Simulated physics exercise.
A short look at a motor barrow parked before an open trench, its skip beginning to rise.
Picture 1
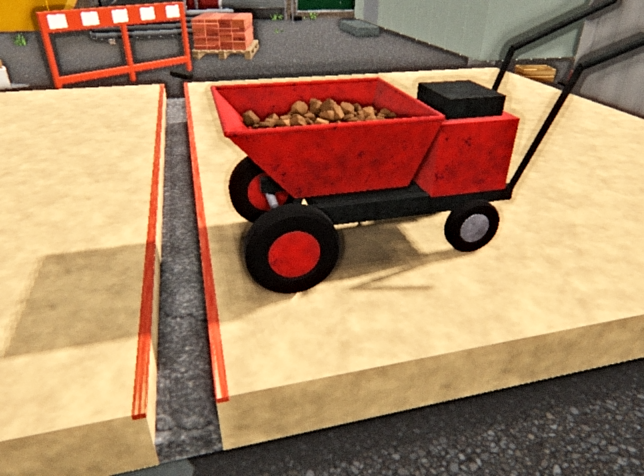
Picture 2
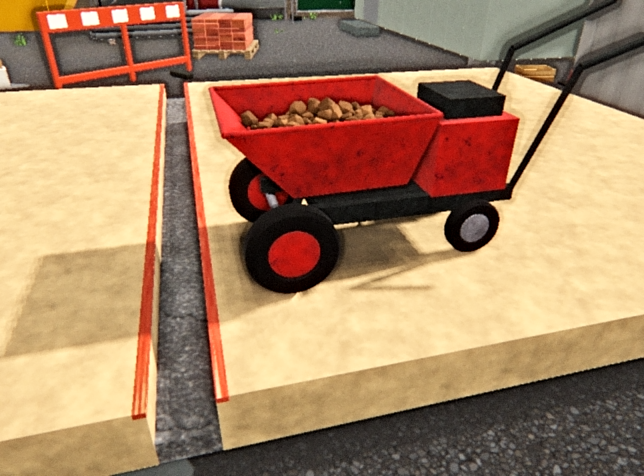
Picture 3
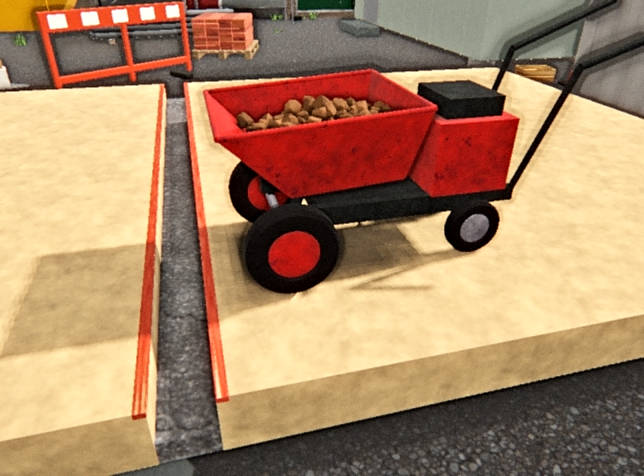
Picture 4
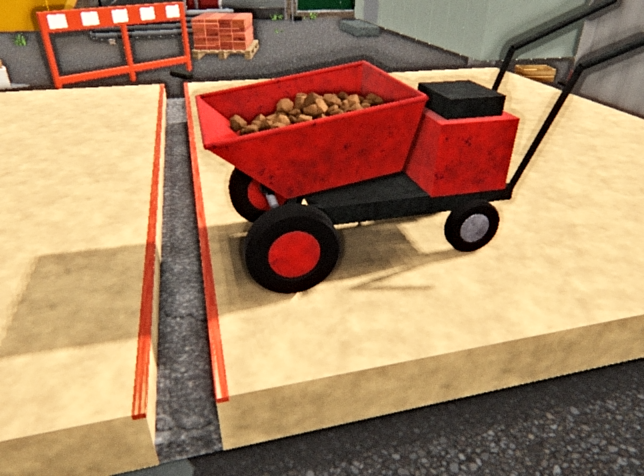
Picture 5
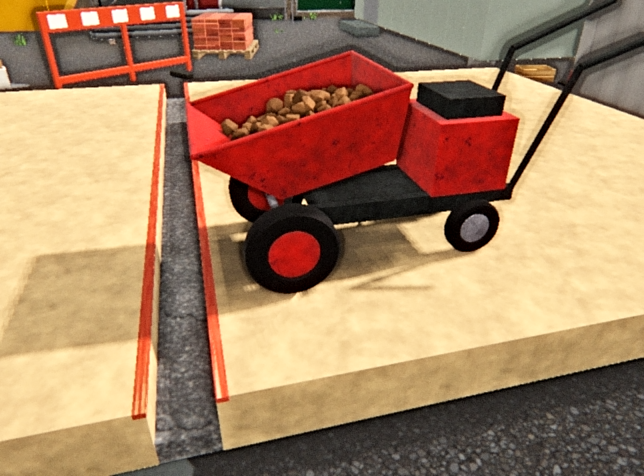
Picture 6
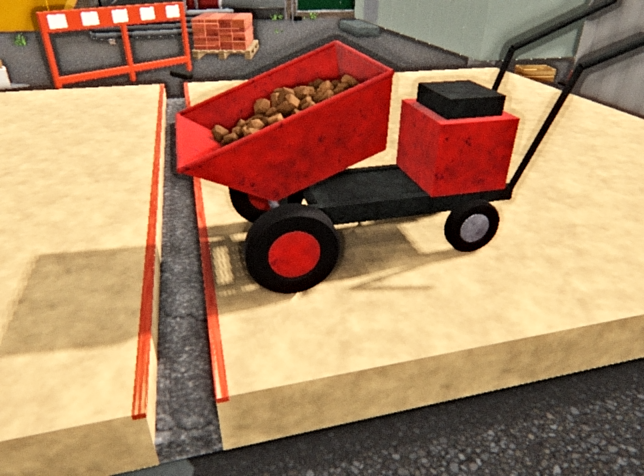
A red motor barrow with a skip full of brown clods stands on a pale slab beside a narrow dark trench, seen from slightly above and to the side. Its black handles rise at right, with an orange-and-white barrier and stacked reddish blocks behind at left. The skip tilts slowly leftward, its rear lifting and front lip lowering, while the wheels and camera stay still.
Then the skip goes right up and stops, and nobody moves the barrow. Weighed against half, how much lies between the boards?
Below half.
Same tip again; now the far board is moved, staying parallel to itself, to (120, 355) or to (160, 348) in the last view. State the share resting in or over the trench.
The first gives 40 %, the second 0 %.
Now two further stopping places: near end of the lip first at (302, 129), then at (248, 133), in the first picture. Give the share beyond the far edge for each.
Around 10 and 50 per cent respectively.
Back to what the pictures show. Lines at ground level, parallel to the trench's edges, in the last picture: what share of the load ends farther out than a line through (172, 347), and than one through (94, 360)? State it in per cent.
First roughly 70 percent, then 50 percent.
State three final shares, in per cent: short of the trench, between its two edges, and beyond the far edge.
I'd say about 0 per cent short, about 5 between and about 70 beyond.
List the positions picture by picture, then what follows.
The first picture shows lip of the skip at (227, 135), level; top of the load at (329, 118), clay clods; first edge of the trench at (216, 339); far edge at (143, 351), the trench under half as wide as the skip, and about half as deep as wide.
The second picture shows lip of the skip at (224, 136), tipped barely; top of the load at (327, 117).
The third picture shows lip of the skip at (217, 140), tipped barely; top of the load at (331, 118).
The fourth picture shows lip of the skip at (206, 147), tipped a little; top of the load at (344, 113).
The fifth picture shows lip of the skip at (194, 157), tipped a little; top of the load at (333, 108).
The sixth picture shows lip of the skip at (180, 171), tipped clearly; top of the load at (329, 108); first edge of the trench at (216, 339); far edge at (143, 351).
Soon, skip tipped steeply; all in the skip.
A while on, skip tipped right over; about two thirds in the skip; a stray few in or heaped over the trench; about a third beyond it.
Towards the end, skip tipped right over; about a quarter in the skip; a stray few in or heaped over the trench; about two thirds beyond it.
Finally, skip tipped right over; about a quarter in the skip; a stray few in or heaped over the trench; about two thirds beyond it.
